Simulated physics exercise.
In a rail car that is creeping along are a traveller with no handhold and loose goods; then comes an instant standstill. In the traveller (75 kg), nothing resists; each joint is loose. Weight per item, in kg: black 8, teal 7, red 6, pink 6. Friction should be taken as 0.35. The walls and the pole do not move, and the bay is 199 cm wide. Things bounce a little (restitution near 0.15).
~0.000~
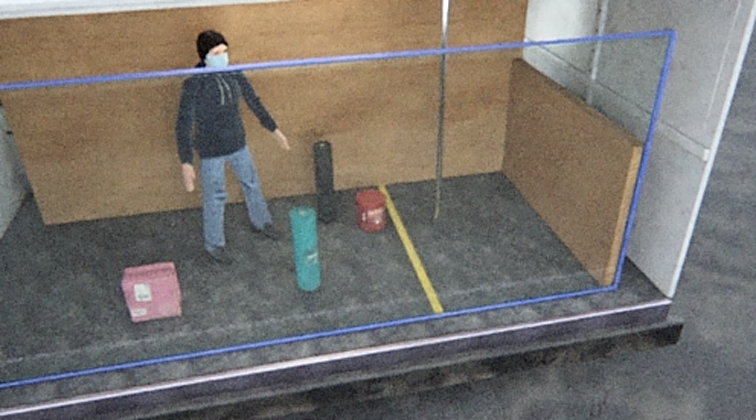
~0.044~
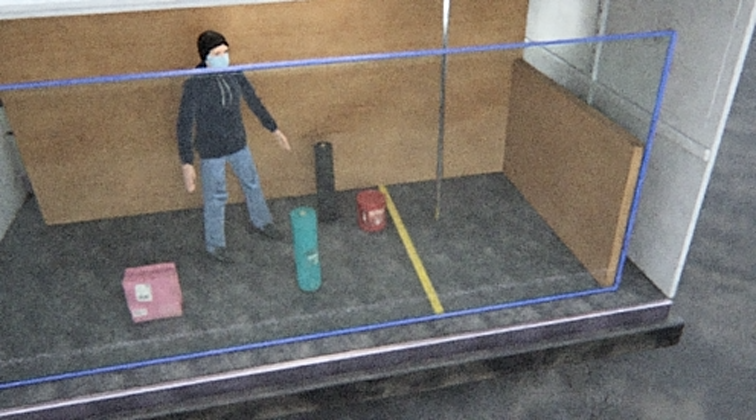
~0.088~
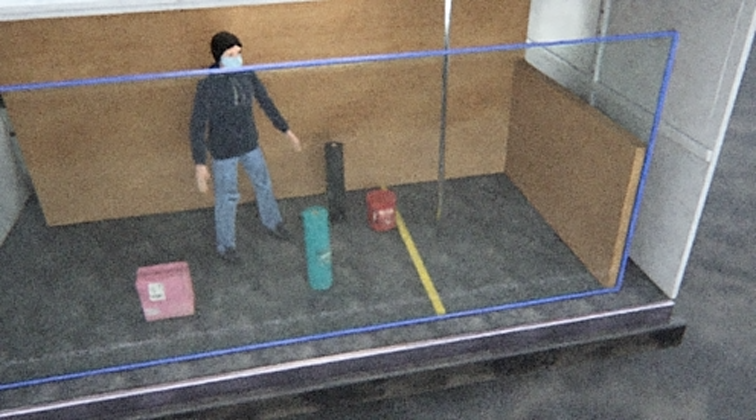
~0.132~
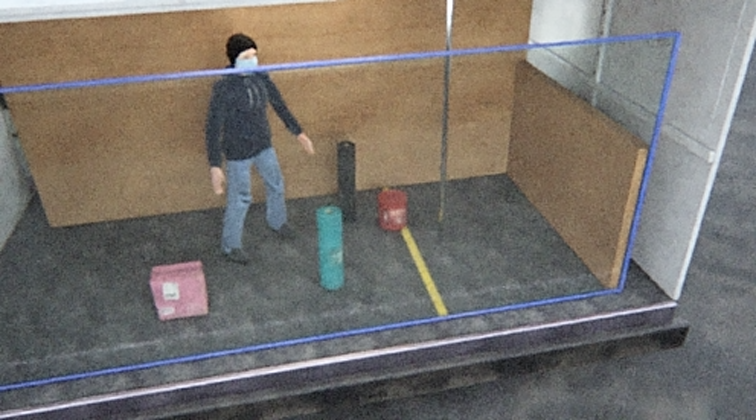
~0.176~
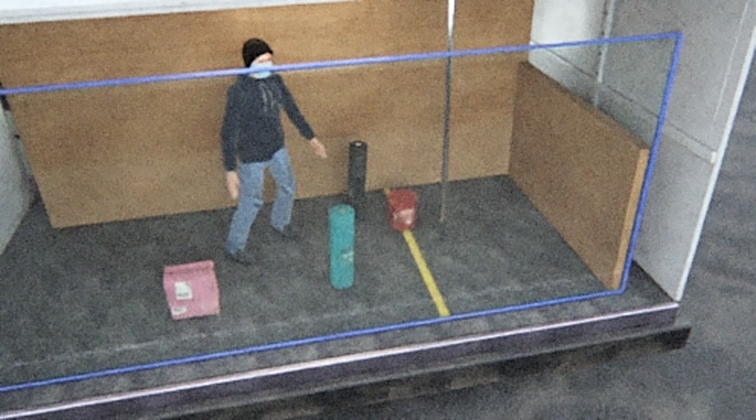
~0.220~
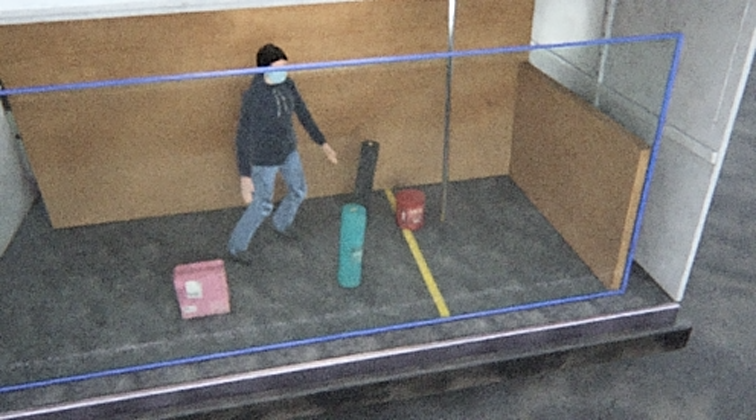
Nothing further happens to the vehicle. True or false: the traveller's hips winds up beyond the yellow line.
False.
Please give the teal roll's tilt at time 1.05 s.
I'd put the tilt at some 90 degrees.
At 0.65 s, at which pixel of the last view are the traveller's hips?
About (355, 202).
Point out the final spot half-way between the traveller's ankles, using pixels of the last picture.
My guess is somewhere near (328, 227).
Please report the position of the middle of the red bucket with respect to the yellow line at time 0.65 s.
Position: Approx. 40 cm past.
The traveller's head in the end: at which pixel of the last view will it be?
It comes to rest near pixel (444, 219).
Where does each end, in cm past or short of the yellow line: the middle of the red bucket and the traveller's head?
Both go past - the red bucket by 70 cm and the traveller's head by 30 cm.
After 0.40 s the traveller's hips are 67 cm short of the yellow line, near (324, 180) in the last picture's view; the teal roll 35 cm short of the yellow line, tilted 40°.
After 0.65 s the traveller's hips are 39 cm short of the yellow line, near (355, 202) in the last picture's view.
After 1.05 s the traveller's hips are 17 cm short of the yellow line, near (380, 200) in the last picture's view; the teal roll 10 cm short of the yellow line, tilted 90°.
By 3.3 s, teal roll stops short of the yellow line; red bucket crosses the yellow line; pink pack stops short of the yellow line; traveller's hips stop short of the yellow line; traveller's head crosses the yellow line.
